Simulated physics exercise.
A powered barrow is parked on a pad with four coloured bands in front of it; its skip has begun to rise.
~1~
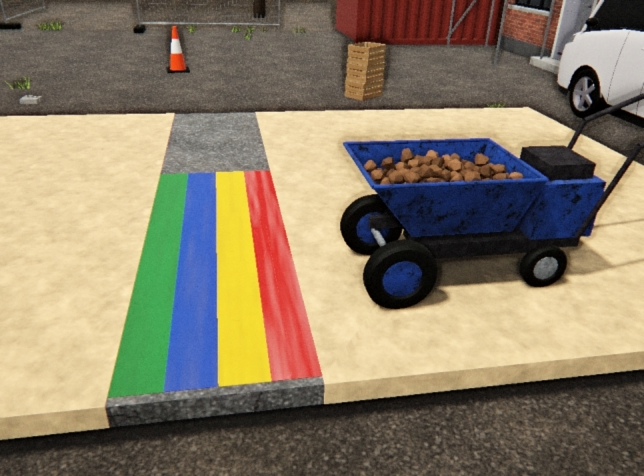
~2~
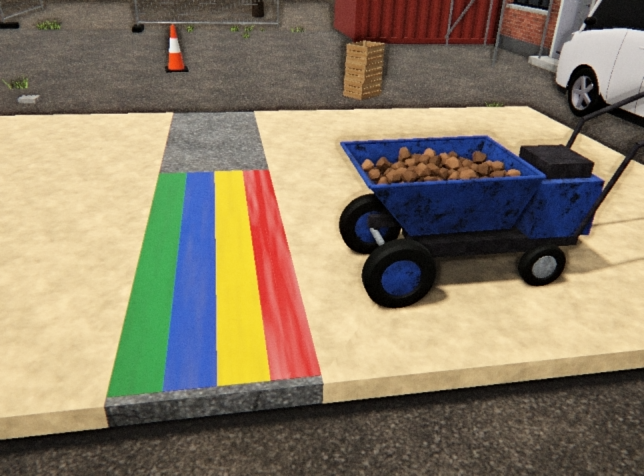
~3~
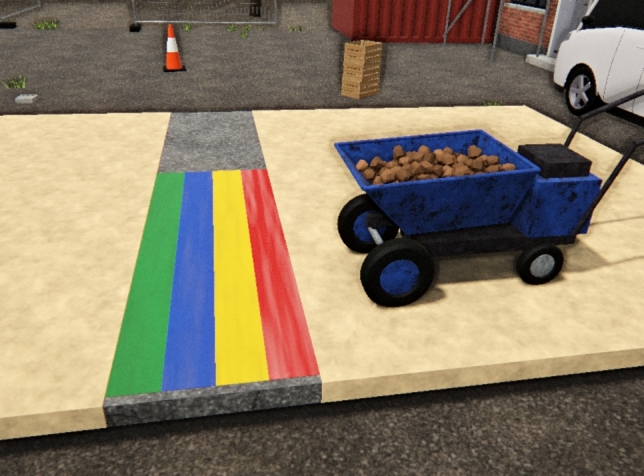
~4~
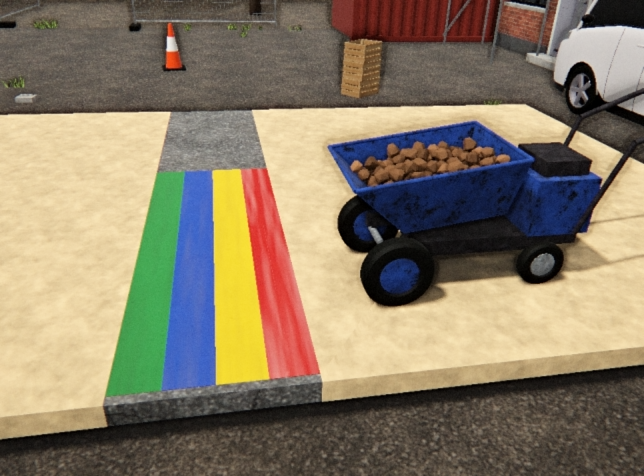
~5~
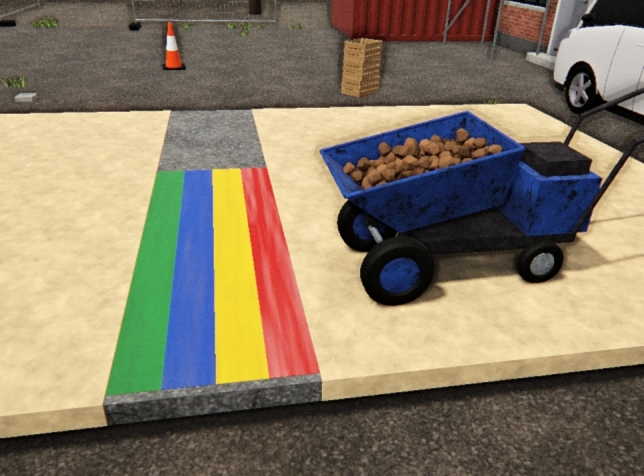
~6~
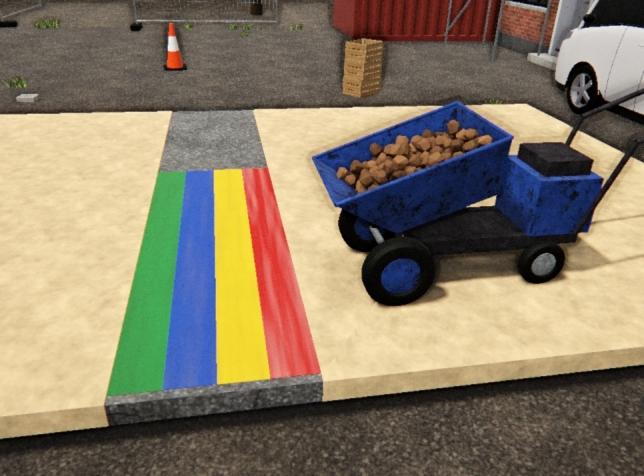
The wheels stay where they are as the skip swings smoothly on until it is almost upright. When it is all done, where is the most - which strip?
On the yellow strip.
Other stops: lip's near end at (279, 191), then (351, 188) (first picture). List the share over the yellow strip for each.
You'd see around 0 per cent the first time and around 30 per cent the second.
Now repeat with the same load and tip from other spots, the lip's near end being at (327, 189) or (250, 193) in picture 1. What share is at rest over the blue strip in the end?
Around 30 and 0 per cent respectively.
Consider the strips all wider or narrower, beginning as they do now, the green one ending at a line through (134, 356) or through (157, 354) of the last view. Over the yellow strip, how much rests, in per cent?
30 and 30 percent, roughly.
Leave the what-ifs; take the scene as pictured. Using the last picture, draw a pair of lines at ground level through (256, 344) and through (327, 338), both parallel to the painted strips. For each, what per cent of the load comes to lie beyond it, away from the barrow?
First 50 in a hundred, second 80 in a hundred.
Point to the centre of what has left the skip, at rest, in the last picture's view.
(232, 283).
Soon, skip tipped steeply; all in the skip.
A while on, skip tipped right over; about two thirds in the skip; about a quarter over the red strip; about a quarter over the yellow strip; a stray few over the blue strip.
Towards the end, skip tipped right over; about a quarter in the skip; about a quarter over the red strip; about a third over the yellow strip; about a quarter over the blue strip; a small part over the green strip; a stray few off the paint.
Finally, skip tipped right over; about a quarter in the skip; about a quarter over the red strip; about a third over the yellow strip; about a quarter over the blue strip; a small part over the green strip; a small part off the paint.
